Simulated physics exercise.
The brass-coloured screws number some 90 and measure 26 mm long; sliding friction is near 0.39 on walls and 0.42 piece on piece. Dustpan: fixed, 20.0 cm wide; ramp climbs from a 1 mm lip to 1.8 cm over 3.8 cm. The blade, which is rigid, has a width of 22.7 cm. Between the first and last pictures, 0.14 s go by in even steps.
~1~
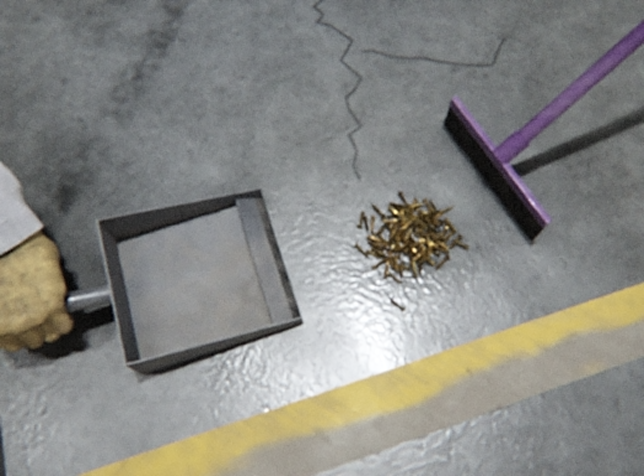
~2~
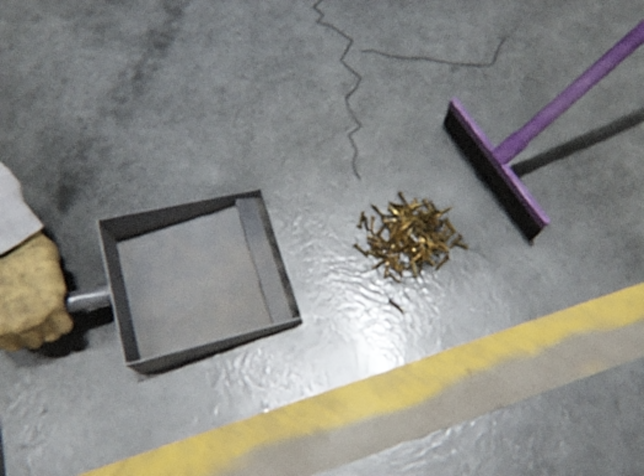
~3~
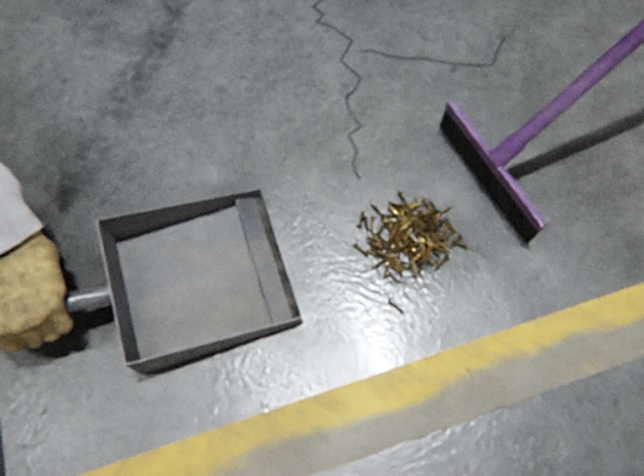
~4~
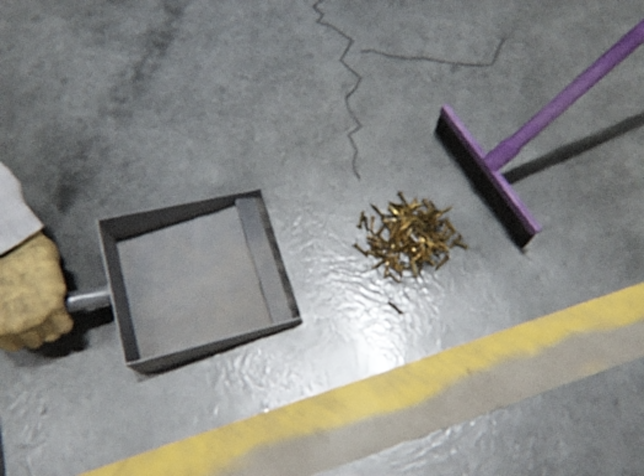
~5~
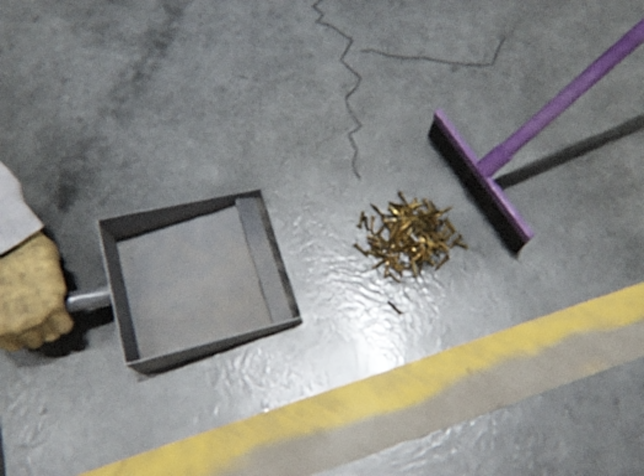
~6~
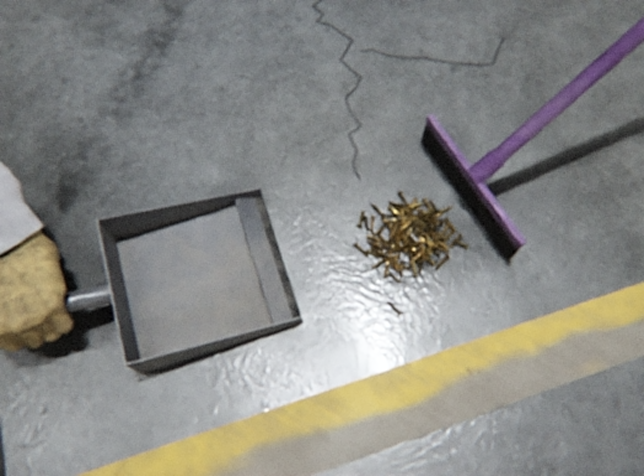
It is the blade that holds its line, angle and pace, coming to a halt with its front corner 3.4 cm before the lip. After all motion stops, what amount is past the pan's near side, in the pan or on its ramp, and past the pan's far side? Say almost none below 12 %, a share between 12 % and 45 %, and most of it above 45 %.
Past the pan's near side: A sizeable minority, in the pan or on its ramp: A small minority, past the pan's far side: A small minority.
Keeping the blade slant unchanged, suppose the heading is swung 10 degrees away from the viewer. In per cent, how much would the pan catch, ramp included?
About 5 percent would end up there.
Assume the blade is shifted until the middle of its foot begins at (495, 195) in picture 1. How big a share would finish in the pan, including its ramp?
It would come to about 5 in a hundred.
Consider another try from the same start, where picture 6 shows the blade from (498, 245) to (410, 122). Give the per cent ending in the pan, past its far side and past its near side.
The pan gets 15, the far side 0 and the near side 20.
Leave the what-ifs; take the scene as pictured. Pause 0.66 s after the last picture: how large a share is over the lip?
Some 5 per cent by that point.
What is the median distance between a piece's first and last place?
Near 18 cm.
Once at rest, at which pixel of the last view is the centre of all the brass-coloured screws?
Once everything settles, the centre is around (315, 305).
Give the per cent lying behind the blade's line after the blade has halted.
Something like 0 per cent, roughly.
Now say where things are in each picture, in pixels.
The first picture shows blade from (545, 223) to (454, 104), moved 0.0 cm, 0 of the pieces shifted so far; middle of the pieces at (408, 235); pan at (192, 284).
The second picture shows blade from (544, 224) to (453, 104), moved 0.2 cm, 0 of the pieces shifted so far; middle of the pieces at (408, 235).
The third picture shows blade from (540, 226) to (450, 107), moved 0.8 cm, 0 of the pieces shifted so far; middle of the pieces at (408, 235).
The fourth picture shows blade from (535, 231) to (444, 111), moved 1.9 cm, 1 of the pieces shifted so far; middle of the pieces at (408, 234).
The fifth picture shows blade from (528, 238) to (437, 116), moved 3.4 cm, 1 of the pieces shifted so far; middle of the pieces at (408, 234).
The sixth picture shows blade from (520, 244) to (430, 122), moved 4.9 cm, 1 of the pieces shifted so far; middle of the pieces at (408, 234); pan at (192, 283).
Then, 0.23 s after the last picture, middle of the blade 17 cm from the lip; 0 % over the lip, far side 0 %, near side 5 %.
Then, 0.38 s after the last picture, middle of the blade 9 cm from the lip; 0 % over the lip, far side 0 %, near side 25 %.
Then, 0.66 s after the last picture, middle of the blade 6 cm from the lip; 5 % over the lip, far side 0 %, near side 40 %.
In the end, near side 40 %, pan 5 %, far side 0 %, in front of the lip or behind the blade 55 %.
